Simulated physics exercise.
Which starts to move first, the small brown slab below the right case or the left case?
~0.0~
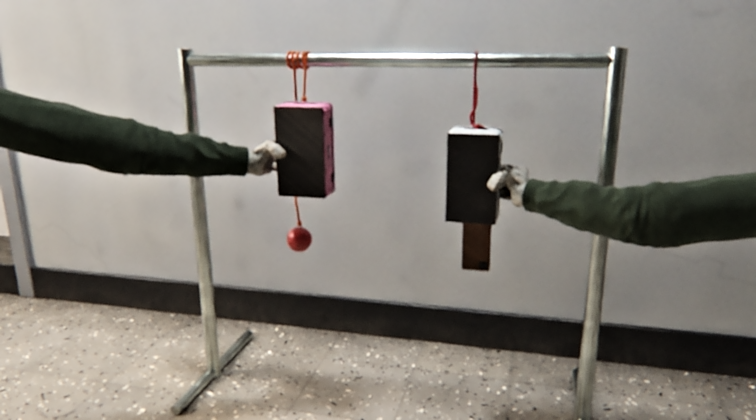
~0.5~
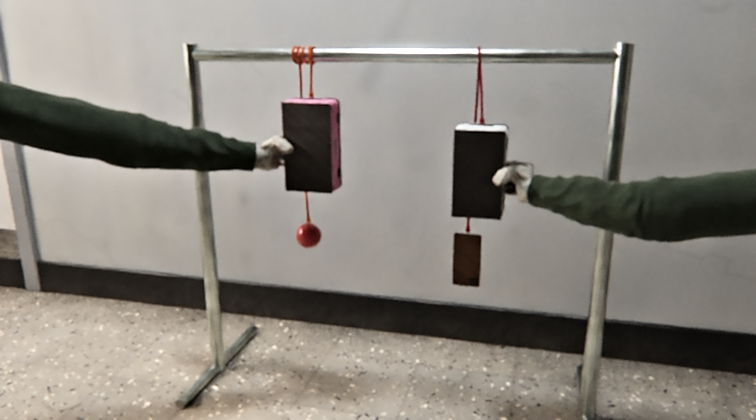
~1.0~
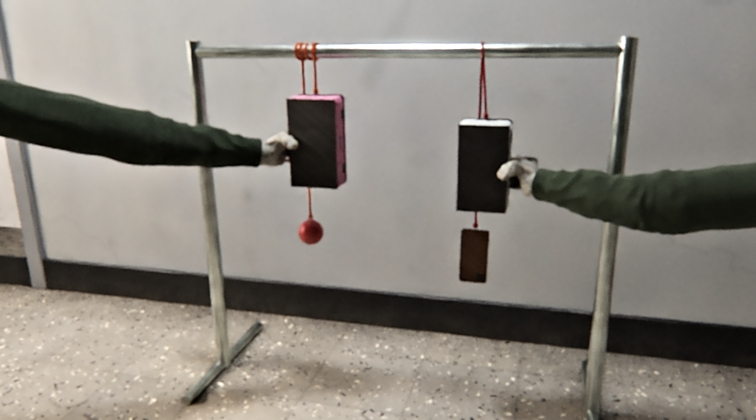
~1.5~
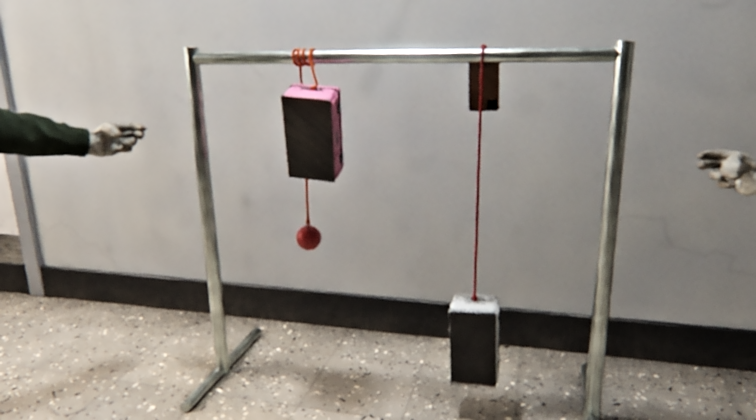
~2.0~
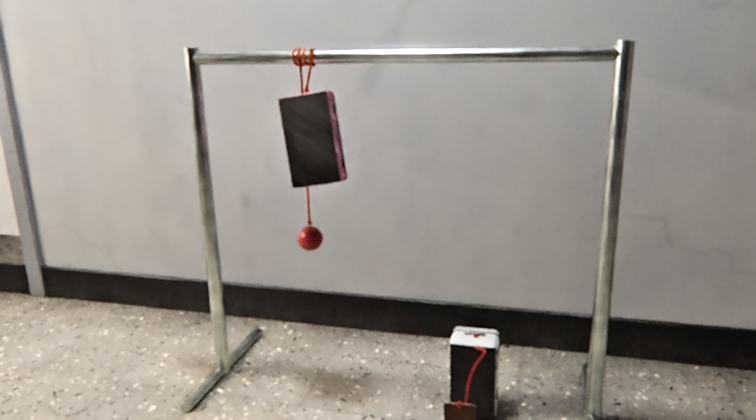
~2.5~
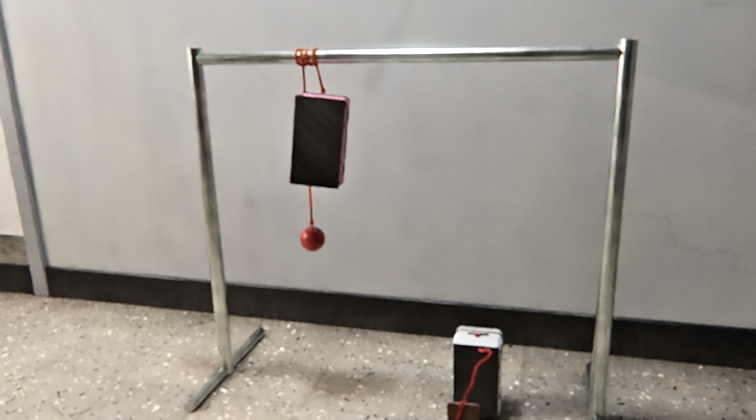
The small brown slab moves first, shifting lower while the hands still hold the cases. The left case only moves and tilts once it is let go.
